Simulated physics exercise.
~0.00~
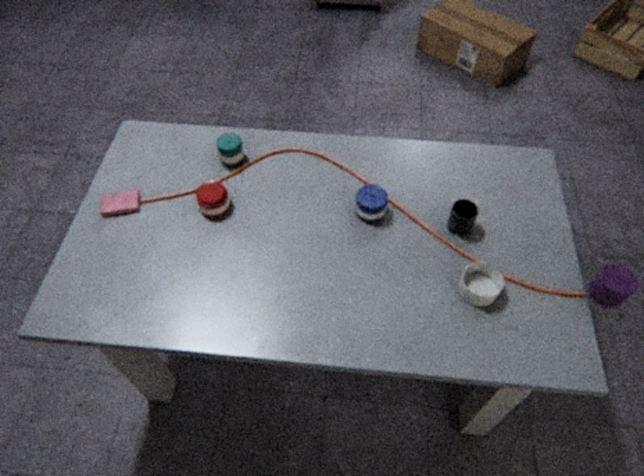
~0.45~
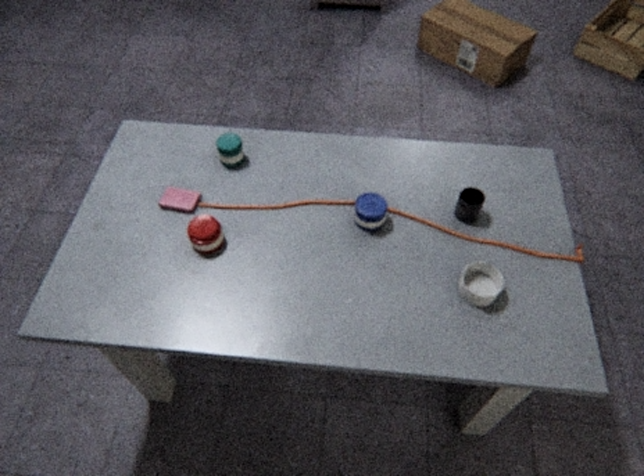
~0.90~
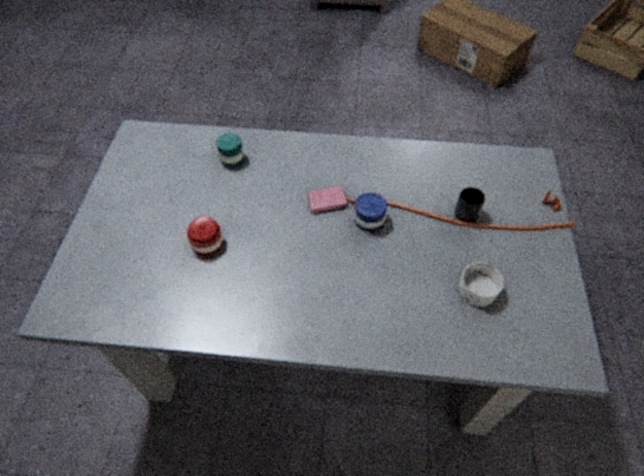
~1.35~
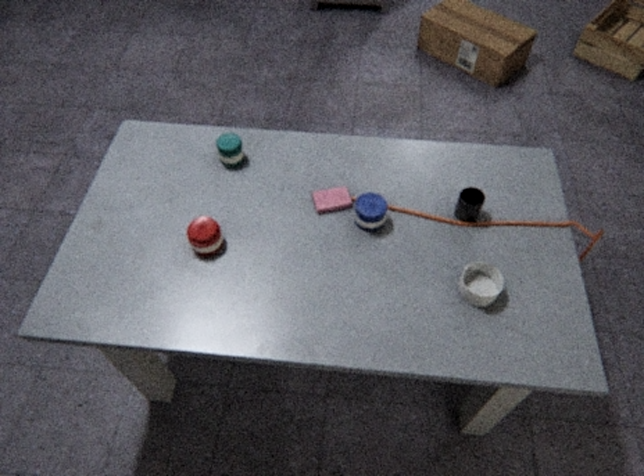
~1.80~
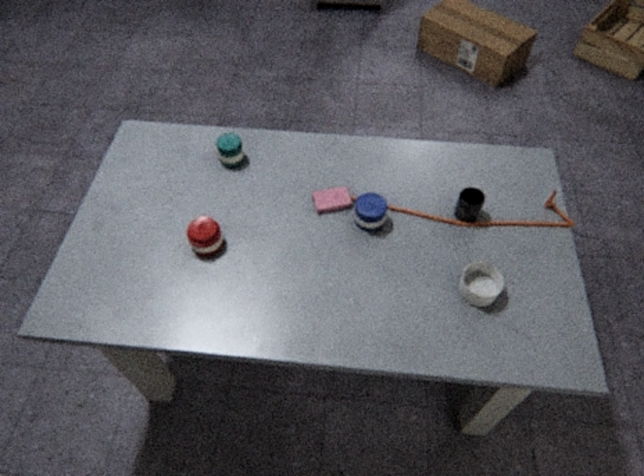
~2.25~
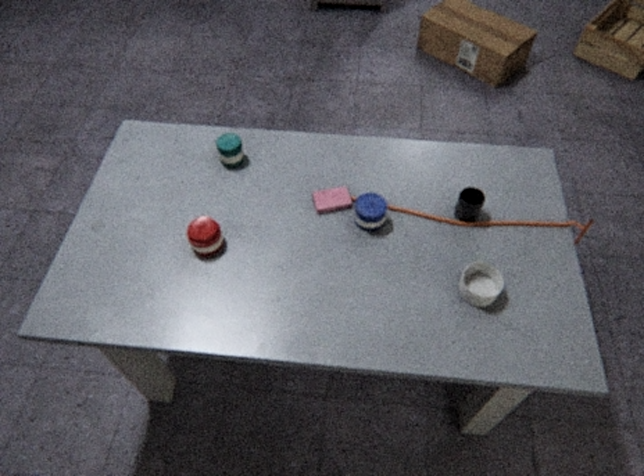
To begin with, an orange cable winds across a grey table from a pink phone at the left, past red, teal and blue tins, a black mug and a white cup, to a purple cup-like object just beyond the right edge. The purple object drops out of view as the phone slides right, the cable straightens, the red tin shifts down, and the mug moves slightly. The phone then travels on and stops beside the blue tin. The cable's free end flicks about at the right edge while everything else stays put, the teal tin and white cup scarcely disturbed.
